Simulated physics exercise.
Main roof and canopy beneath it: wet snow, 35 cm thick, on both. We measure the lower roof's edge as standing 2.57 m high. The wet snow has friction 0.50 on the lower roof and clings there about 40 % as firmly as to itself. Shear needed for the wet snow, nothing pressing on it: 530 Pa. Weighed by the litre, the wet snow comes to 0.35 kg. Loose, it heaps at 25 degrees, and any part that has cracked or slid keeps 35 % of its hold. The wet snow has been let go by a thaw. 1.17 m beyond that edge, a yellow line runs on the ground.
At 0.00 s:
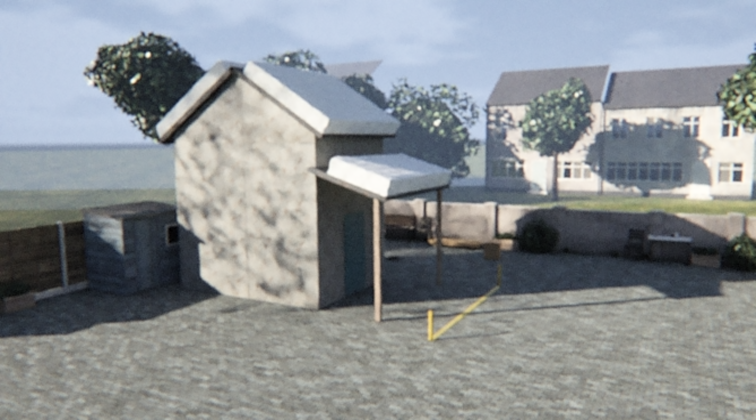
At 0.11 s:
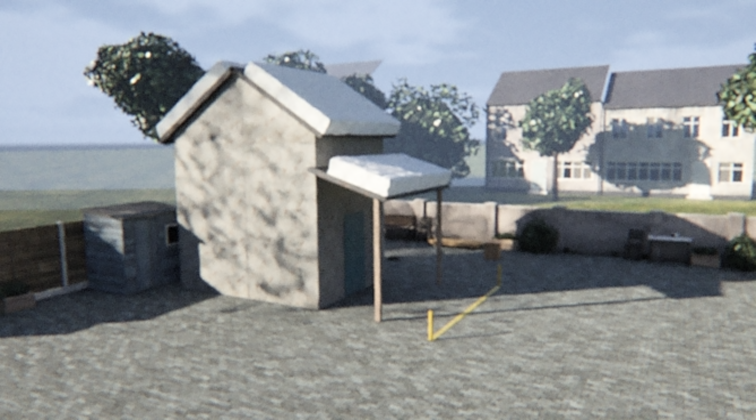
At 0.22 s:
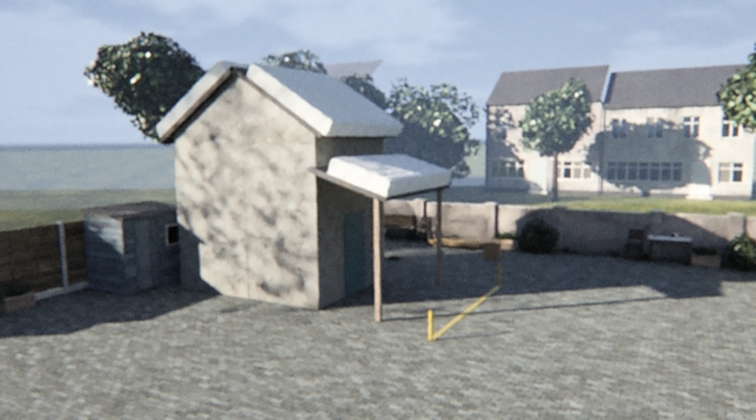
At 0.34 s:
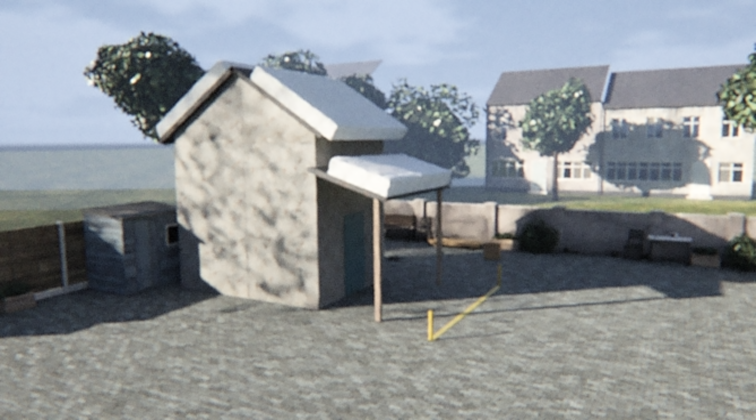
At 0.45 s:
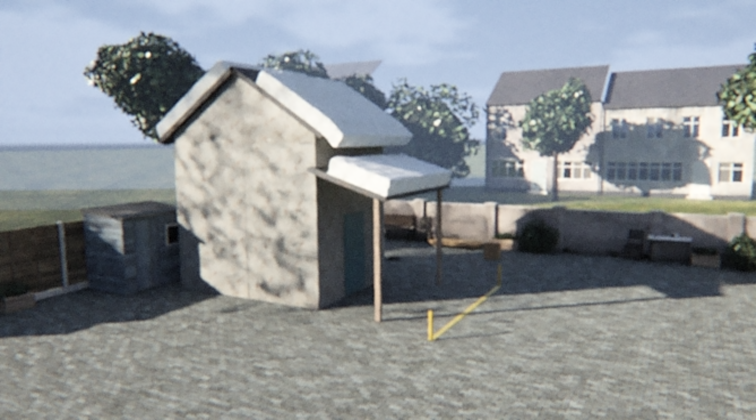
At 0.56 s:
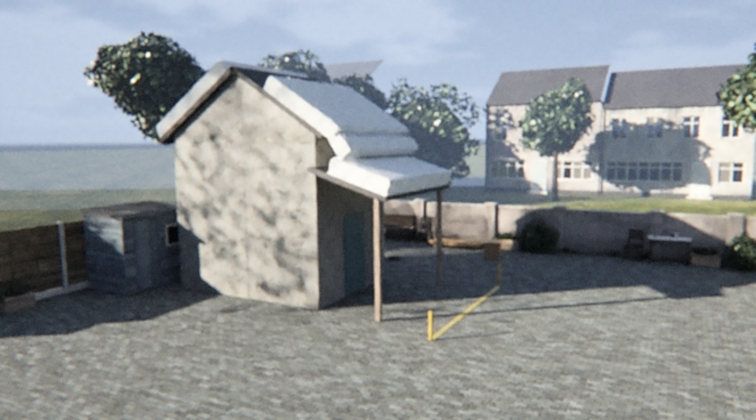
Wet snow slides slowly down the main roof toward the right, cracking above the canopy.
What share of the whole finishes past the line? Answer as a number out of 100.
I would say 55 per cent of the whole.
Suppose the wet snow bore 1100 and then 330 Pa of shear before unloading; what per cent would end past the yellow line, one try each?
Respectively, close to 40 % and close to 55 %.
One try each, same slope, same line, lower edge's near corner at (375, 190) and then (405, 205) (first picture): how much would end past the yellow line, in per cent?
The first try gives 55 percent and the second gives 50 percent.
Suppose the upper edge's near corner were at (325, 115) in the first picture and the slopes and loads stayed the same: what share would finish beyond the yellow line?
That would come to around 60 %.
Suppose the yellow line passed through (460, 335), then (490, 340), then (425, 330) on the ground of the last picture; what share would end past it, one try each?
The three tries give 45 %, 30 % and 65 % in turn.
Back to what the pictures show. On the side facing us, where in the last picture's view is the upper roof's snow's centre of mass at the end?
Position: About (486, 317).
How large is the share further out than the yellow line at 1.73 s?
About 35 %.
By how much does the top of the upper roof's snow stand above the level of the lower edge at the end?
0.7 m.
After 1.10 s, none is below the lower edge and 0 % is past the line.
After 1.73 s, 59 % is below the lower edge and 34 % is past the line.
After 2.37 s, 75 % is below the lower edge and 55 % is past the line.
After 3.00 s, 76 % is below the lower edge and 55 % is past the line.
After 3.60 s, 76 % is below the lower edge and 55 % is past the line.
